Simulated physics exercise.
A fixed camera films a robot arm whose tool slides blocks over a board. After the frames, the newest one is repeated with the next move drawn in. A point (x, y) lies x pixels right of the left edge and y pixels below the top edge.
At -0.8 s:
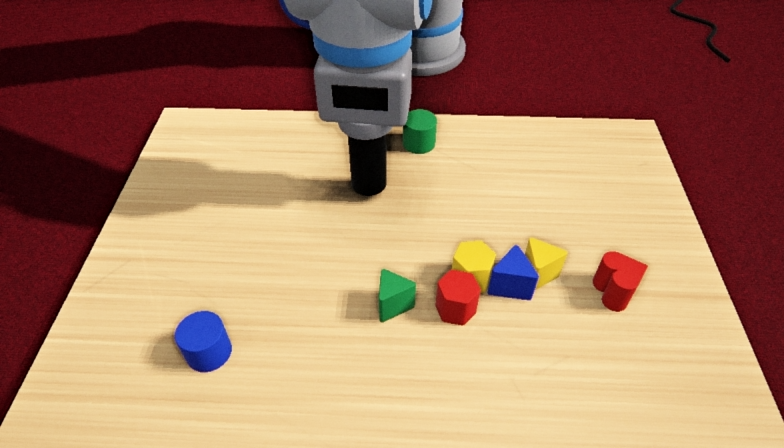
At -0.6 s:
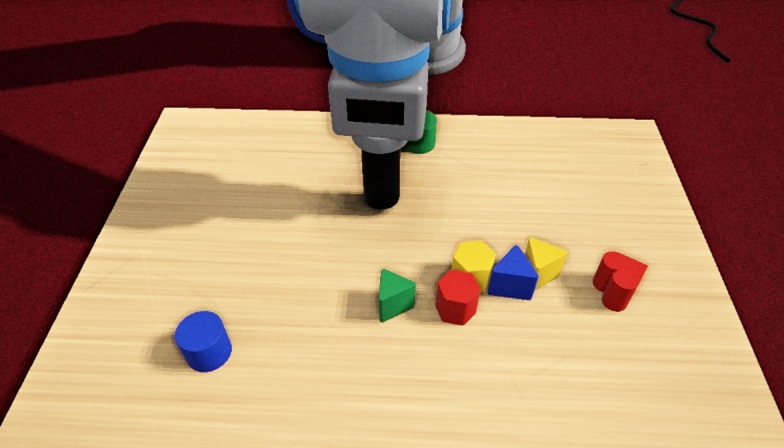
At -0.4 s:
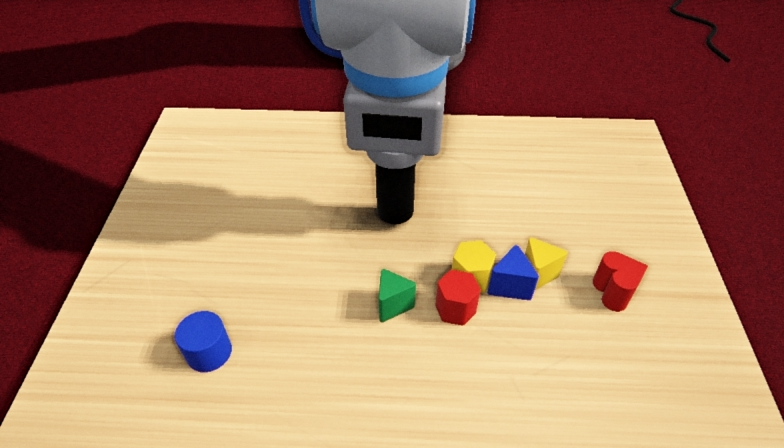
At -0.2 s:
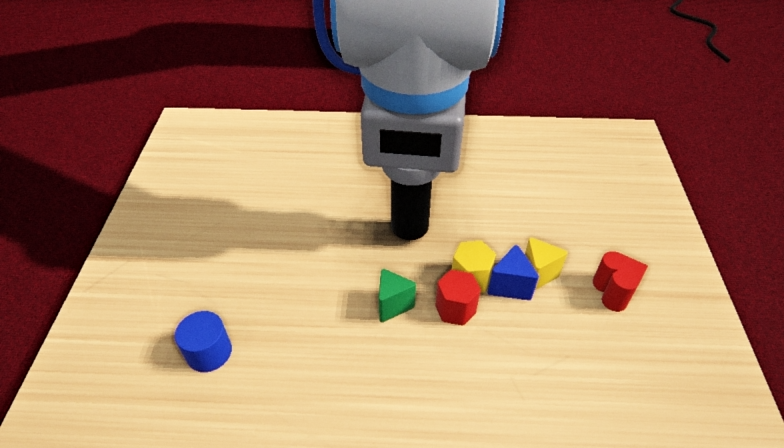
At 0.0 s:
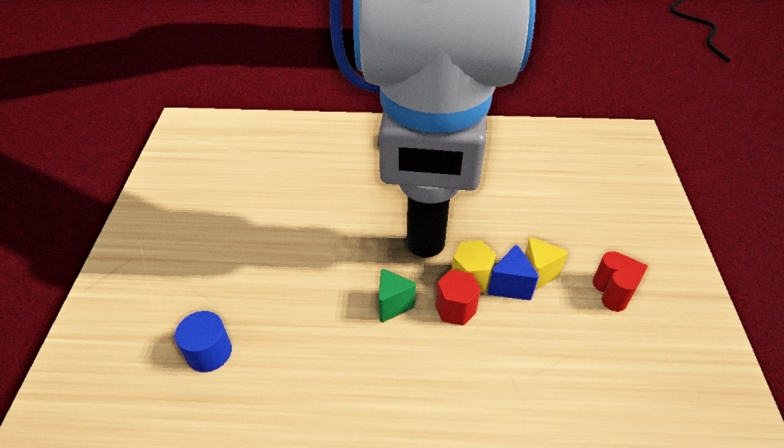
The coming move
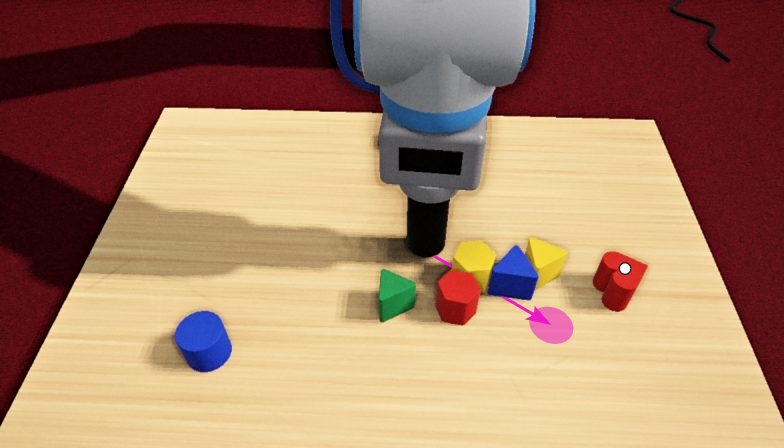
To begin with, a robot arm holds its black tool near the back of a wooden table, by a green cylinder, with colourful blocks nearer the viewer. The arm then moves the tool steadily forward and slightly right, close to the yellow and red hexagonal blocks, while the blocks stay still.
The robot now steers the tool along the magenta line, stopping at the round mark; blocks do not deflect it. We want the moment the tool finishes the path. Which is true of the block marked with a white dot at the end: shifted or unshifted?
From what I can tell, it will keep its place.
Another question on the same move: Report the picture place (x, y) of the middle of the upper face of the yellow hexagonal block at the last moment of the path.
It is going to be at (578, 340).
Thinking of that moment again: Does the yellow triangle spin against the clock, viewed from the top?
Yes, that is what happens.
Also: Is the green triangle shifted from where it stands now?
My answer is no.
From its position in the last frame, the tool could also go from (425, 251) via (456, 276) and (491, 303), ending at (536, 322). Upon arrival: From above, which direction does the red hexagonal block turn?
Answer: Clockwise.
Drawn move, straight from (425, 251) to (551, 325); the dot is on the red heart.
On the path given first. One third of the way, tool (467, 267); red hexagonal block (461, 289), turned 20° clockwise; yellow hexagonal block (502, 274), turned 25° clockwise; blue triangle (539, 279), turned 40° anticlockwise; yellow triangle (549, 252), turned 20° anticlockwise.
Two thirds of the way, tool (508, 291); red hexagonal block (461, 289), turned 20° clockwise; yellow hexagonal block (541, 305), turned 25° clockwise; blue triangle (571, 291), turned 60° anticlockwise; yellow triangle (549, 252), turned 20° anticlockwise.
At the end, tool (554, 318); green triangle still; red hexagonal block (461, 289), turned 20° clockwise; yellow hexagonal block (578, 340), turned 65° clockwise; blue triangle (594, 293), turned 55° anticlockwise; yellow triangle (549, 252), turned 20° anticlockwise; red heart still.
